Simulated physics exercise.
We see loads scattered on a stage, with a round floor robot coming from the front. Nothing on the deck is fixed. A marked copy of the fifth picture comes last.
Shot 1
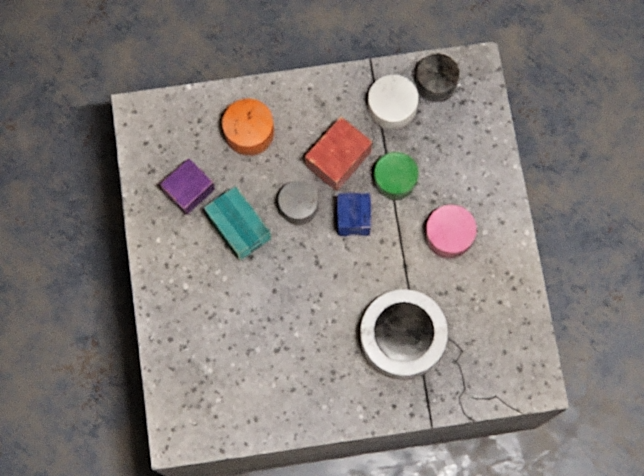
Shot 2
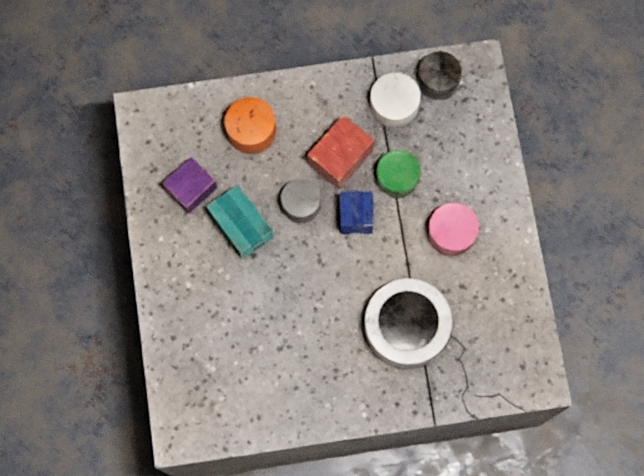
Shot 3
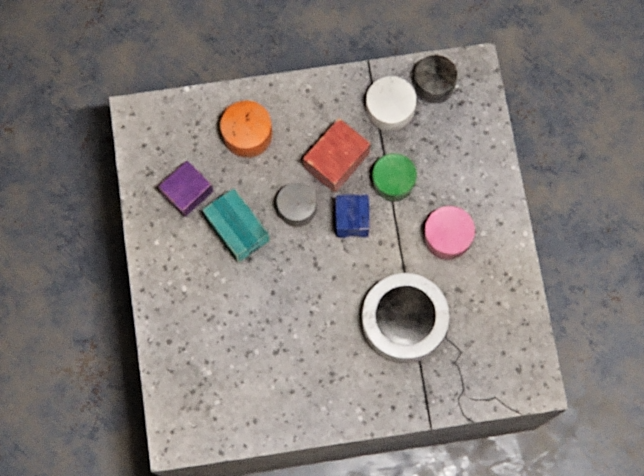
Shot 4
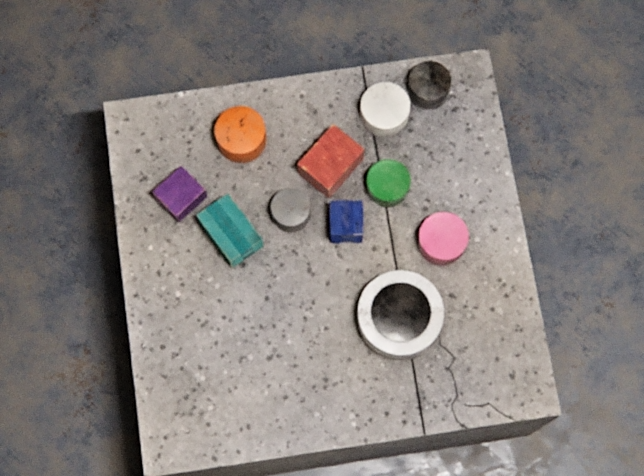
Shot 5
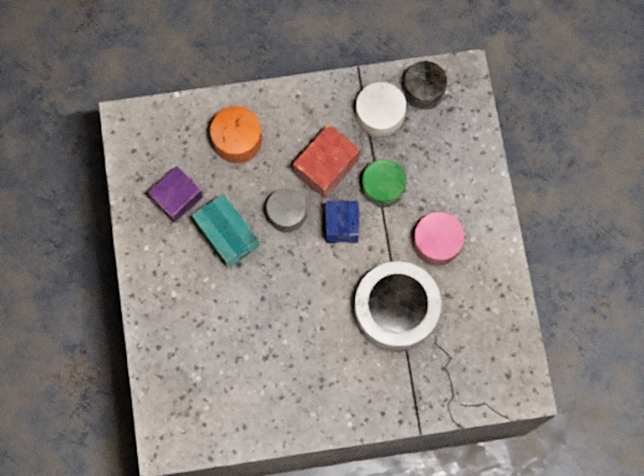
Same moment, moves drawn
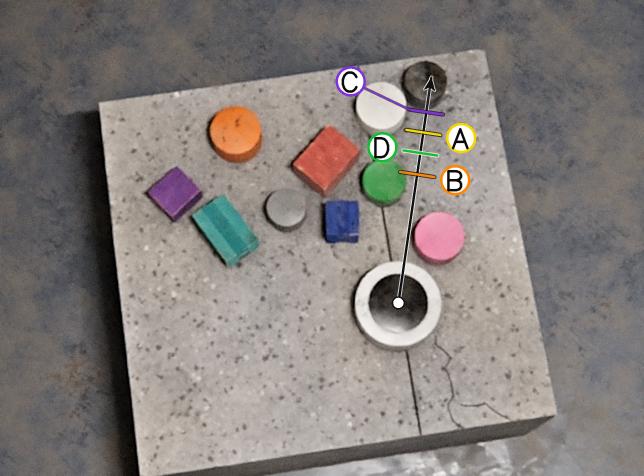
On a speckled grey stage with a cracked front corner, a round, white-rimmed floor robot creeps a short way back from the front edge, while the colourful square, oblong and round loads scattered beyond it stay in place.
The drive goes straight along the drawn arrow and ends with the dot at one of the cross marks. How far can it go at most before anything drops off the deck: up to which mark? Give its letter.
Up to mark C.
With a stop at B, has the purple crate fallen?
No.
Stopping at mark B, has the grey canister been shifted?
No.
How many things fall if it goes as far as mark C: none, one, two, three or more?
In all, none.
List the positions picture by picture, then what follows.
Red crate (339, 154); orange canister (249, 127); pink pail (450, 233), in the first picture.
Robot (407, 324); green pail (398, 175), in the second picture.
Robot (405, 318); black canister (435, 79), in the third picture.
Robot (400, 315); turquoise box (230, 231), in the fourth picture.
Robot (397, 306); purple crate (176, 194); red crate (327, 161); orange canister (237, 135), in the fifth picture.
On the copy, A at (423, 133); B at (417, 175); C at (427, 112); D at (421, 153); the arrow from (398, 303) to (431, 78); the white dot at (398, 303).
On C. First, robot (408, 236); pink pail (462, 203); black canister (425, 85).
Then, robot (418, 168); pink pail (482, 181); white canister (376, 89).
Finally, robot (425, 118); black canister (427, 62); white canister (374, 81); nothing has fallen.
By contrast, A is safe but short; B is safe but short; D is safe but short.
